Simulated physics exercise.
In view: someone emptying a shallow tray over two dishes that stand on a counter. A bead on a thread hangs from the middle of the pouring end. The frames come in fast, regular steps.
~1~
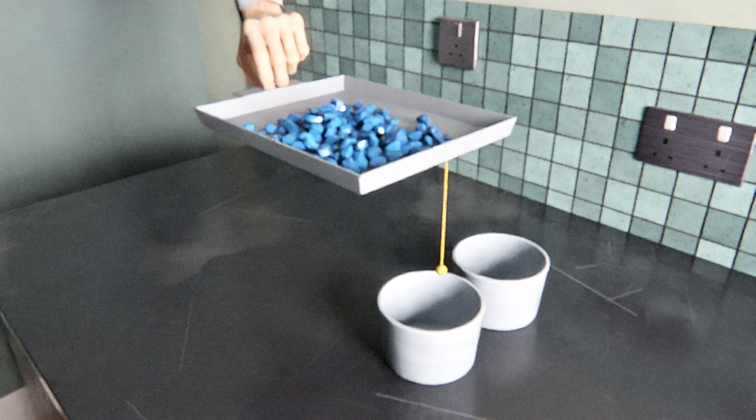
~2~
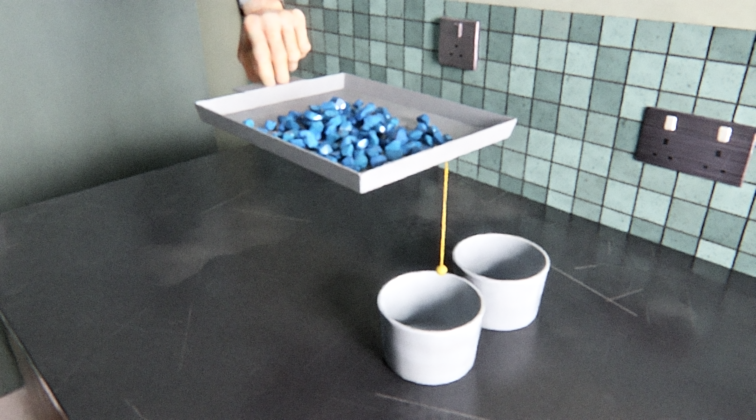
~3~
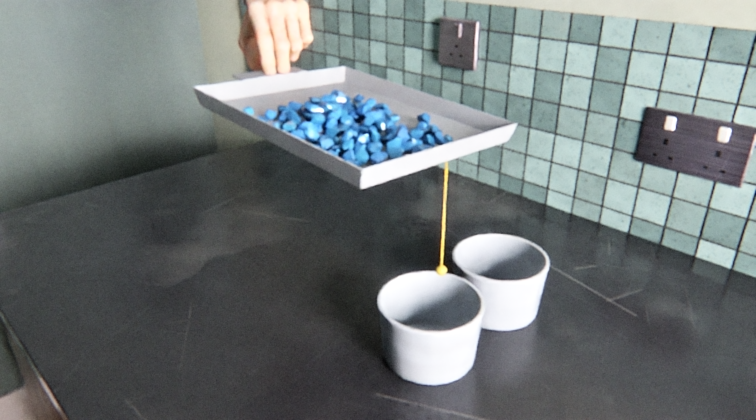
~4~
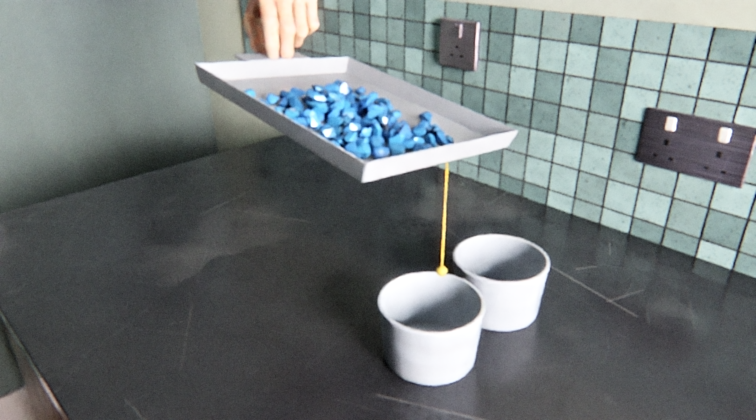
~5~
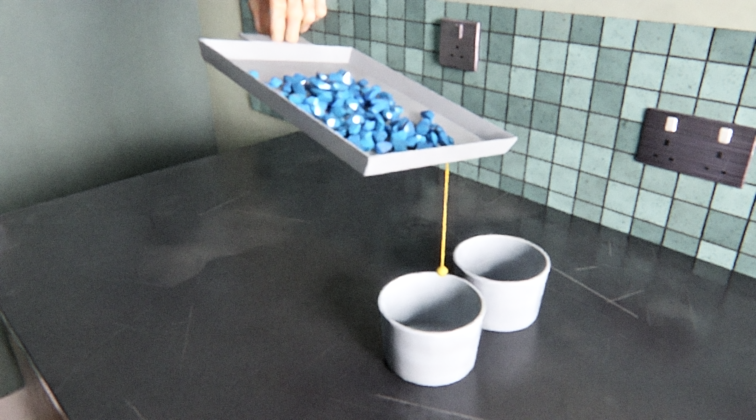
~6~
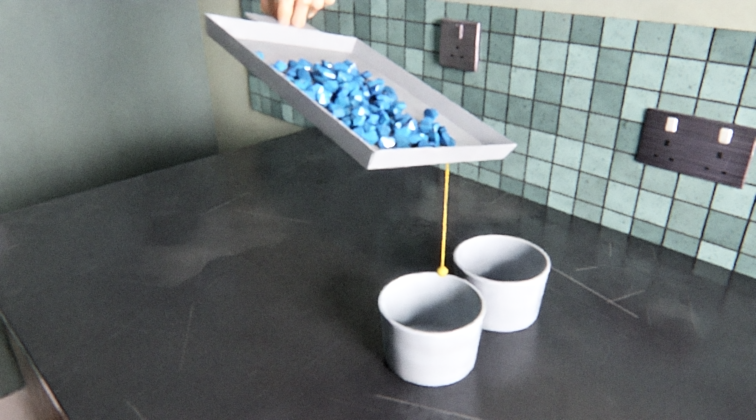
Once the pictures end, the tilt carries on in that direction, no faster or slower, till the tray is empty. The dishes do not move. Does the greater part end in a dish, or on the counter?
Together they catch the larger part.
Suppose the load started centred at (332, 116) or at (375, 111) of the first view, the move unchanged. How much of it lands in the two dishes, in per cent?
In turn 70 and 80 in a hundred.
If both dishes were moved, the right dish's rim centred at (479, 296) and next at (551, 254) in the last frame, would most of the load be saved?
In turn: Less than half; under half.
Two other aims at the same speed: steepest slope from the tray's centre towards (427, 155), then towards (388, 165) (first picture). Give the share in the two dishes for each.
About 30 and 20 per cent.
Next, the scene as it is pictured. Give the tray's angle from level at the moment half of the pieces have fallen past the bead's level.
At about 90°.
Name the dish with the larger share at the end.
It is the dish on the right.
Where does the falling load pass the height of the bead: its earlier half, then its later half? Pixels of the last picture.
At about (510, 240), then at (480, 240).
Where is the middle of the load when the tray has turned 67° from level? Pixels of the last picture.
Close to (472, 141).
Shortly afterwards, tray tipped steeply; all but a few on the tray; a little in the air.
Next, tray tipped past a quarter turn; a little on the tray; near two thirds in the right dish; a little outside both; a little in the air.
Some moments later, tray tipped past a quarter turn; the bulk in the right dish; a little outside both.
In the end, tray tipped past a quarter turn; none at all in the left dish; the bulk in the right dish; a little outside both.
